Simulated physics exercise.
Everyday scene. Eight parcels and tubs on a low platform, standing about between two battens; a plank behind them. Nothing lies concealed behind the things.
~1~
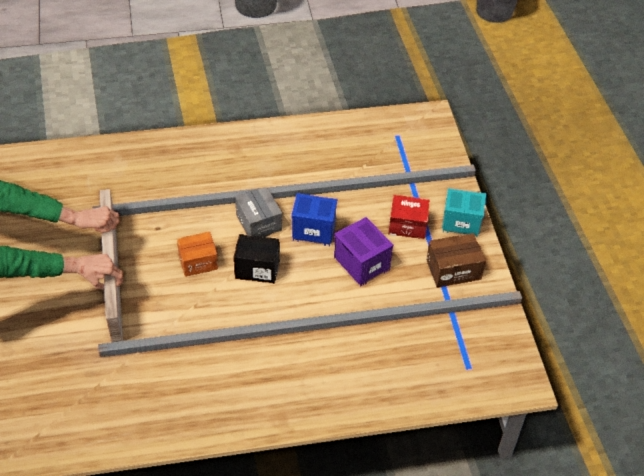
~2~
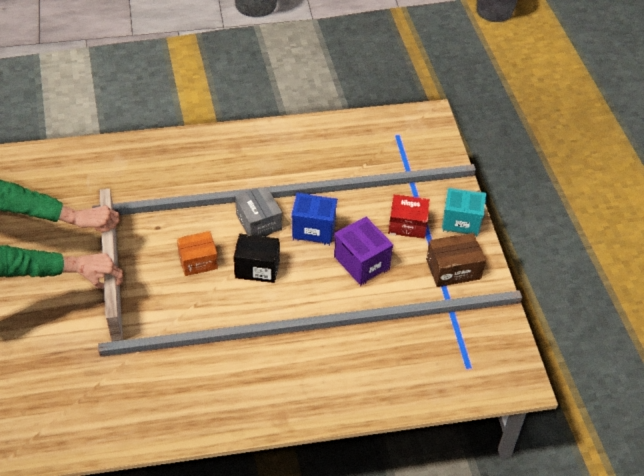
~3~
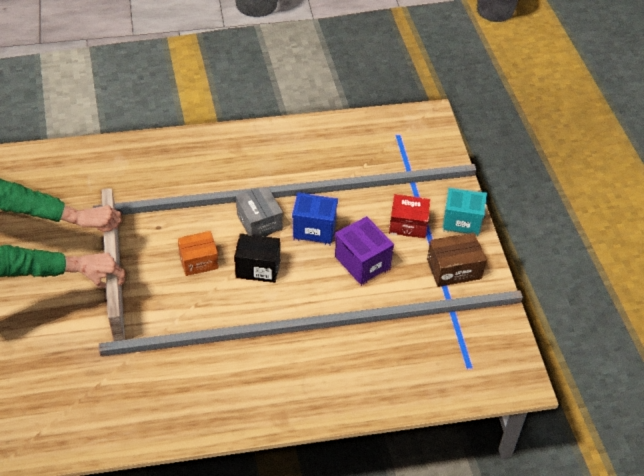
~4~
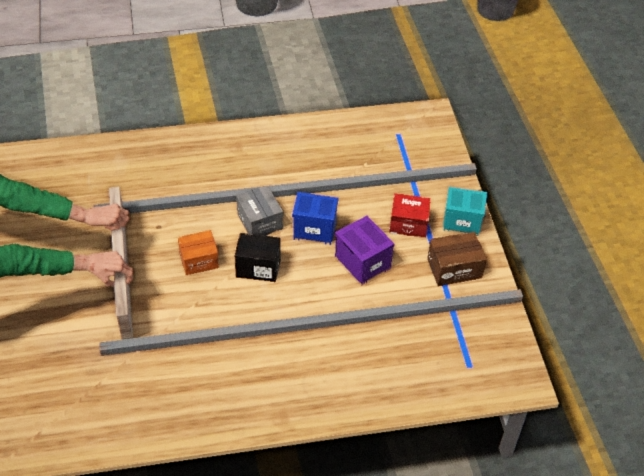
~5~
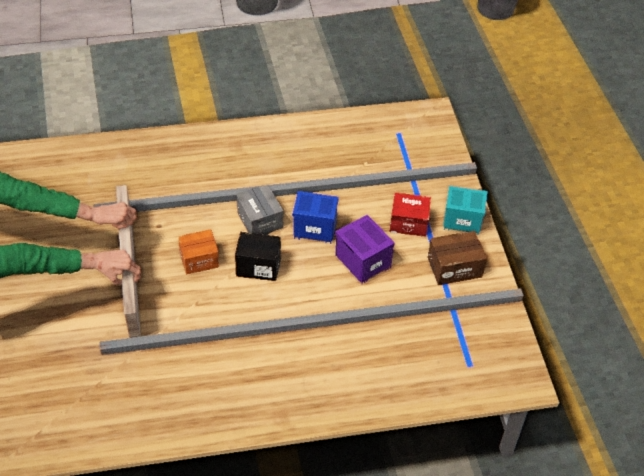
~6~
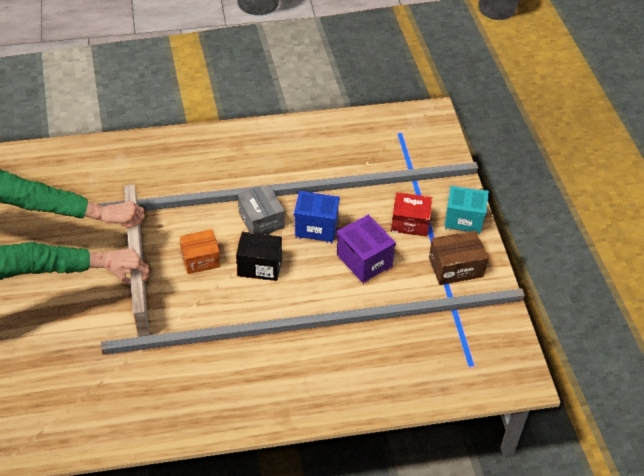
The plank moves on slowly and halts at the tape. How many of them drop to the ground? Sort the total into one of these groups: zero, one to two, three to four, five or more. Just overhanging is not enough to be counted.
It goes in the group three to four.
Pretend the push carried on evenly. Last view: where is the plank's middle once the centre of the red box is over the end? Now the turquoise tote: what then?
First one: Around (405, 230). Other one: Around (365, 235).
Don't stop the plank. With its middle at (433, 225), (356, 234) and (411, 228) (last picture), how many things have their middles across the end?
Per position: 3 / 0 / 3.
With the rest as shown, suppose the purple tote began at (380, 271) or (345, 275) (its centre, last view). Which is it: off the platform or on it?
Place by place, it remains up; holds on.
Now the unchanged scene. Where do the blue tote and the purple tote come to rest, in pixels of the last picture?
The first sits around (480, 197), while the other sits around (491, 239).
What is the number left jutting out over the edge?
I get 2.
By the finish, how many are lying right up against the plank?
Total: 3.
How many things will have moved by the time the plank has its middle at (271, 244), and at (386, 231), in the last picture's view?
I get 4 at the one place and 8 at the other.
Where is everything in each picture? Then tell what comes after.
In the first picture, turquoise tote (463, 213); brown box (456, 260); red box (409, 217); plank (111, 265); tape (430, 242).
In the second picture, brown box (456, 260); plank (111, 264).
In the third picture, red box (410, 216); orange parcel (198, 253).
In the fourth picture, turquoise tote (464, 212); blue tote (315, 219).
In the fifth picture, brown box (457, 258); purple tote (364, 250).
In the sixth picture, turquoise tote (466, 210); brown box (458, 258); red box (412, 214); plank (137, 260); tape (432, 239).
Soon after, none off yet; turquoise tote at rest near (466, 210); brown box at rest near (458, 258); red box at rest near (412, 214).
After that, none off yet; turquoise tote displaced about its own width near (506, 207); brown box displaced a little near (481, 258); red box displaced about its own width near (467, 211).
In the end, the number that fall off is three or four; gone, red box, brown box and turquoise tote.
